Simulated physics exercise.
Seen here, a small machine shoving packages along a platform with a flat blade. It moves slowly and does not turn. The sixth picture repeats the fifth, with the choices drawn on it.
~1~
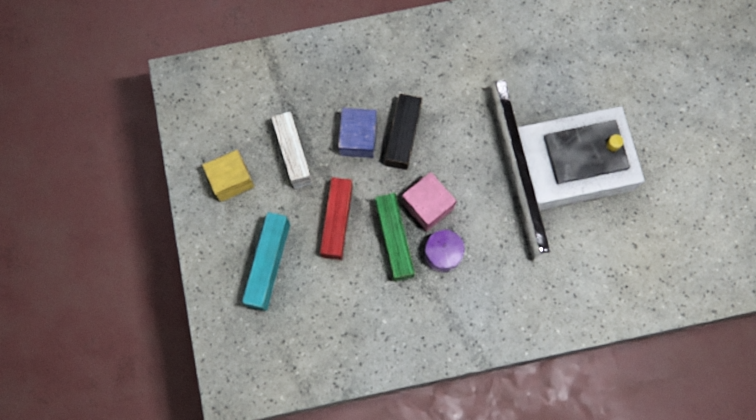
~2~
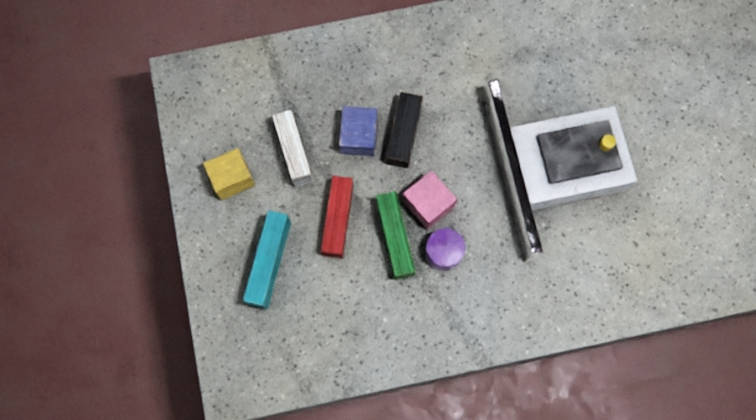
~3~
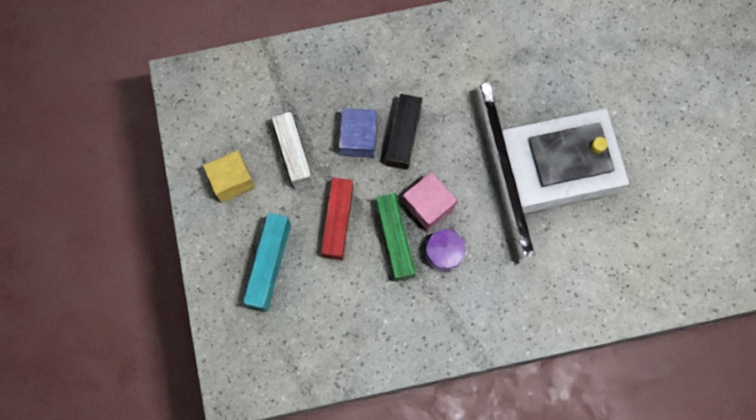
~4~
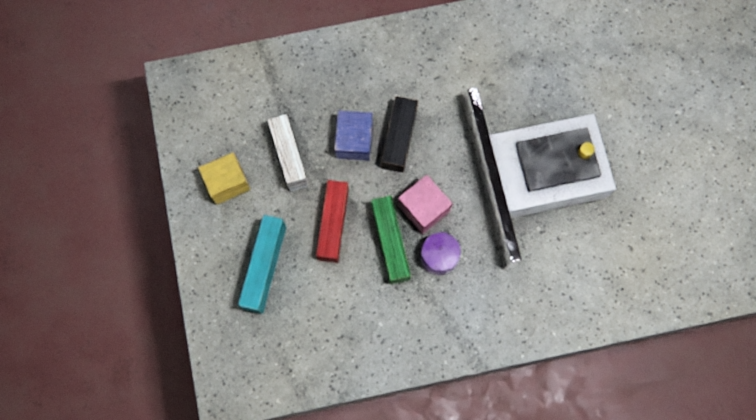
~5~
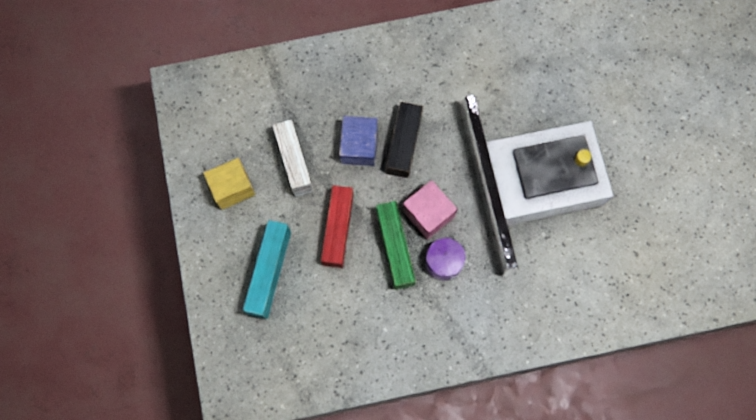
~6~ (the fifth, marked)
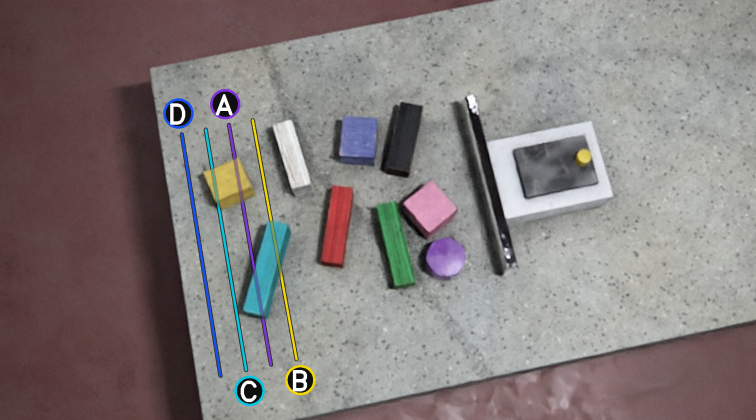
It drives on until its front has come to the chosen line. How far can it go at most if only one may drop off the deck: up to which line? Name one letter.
Line B.
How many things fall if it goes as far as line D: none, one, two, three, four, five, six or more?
In all, six or more.
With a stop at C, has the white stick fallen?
By then, yes.
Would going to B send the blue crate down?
No.
On the copy, A at (249, 240); B at (274, 235); C at (225, 245); D at (200, 250).
On B. First, robot (471, 184); purple canister (401, 269); blue crate (351, 143).
Then, robot (393, 200); yellow crate (225, 186); turquoise stick (249, 272).
Finally, robot (334, 212); yellow crate (167, 198); turquoise stick (190, 285); none fallen.
By contrast, A drops two; C drops five; D drops six.
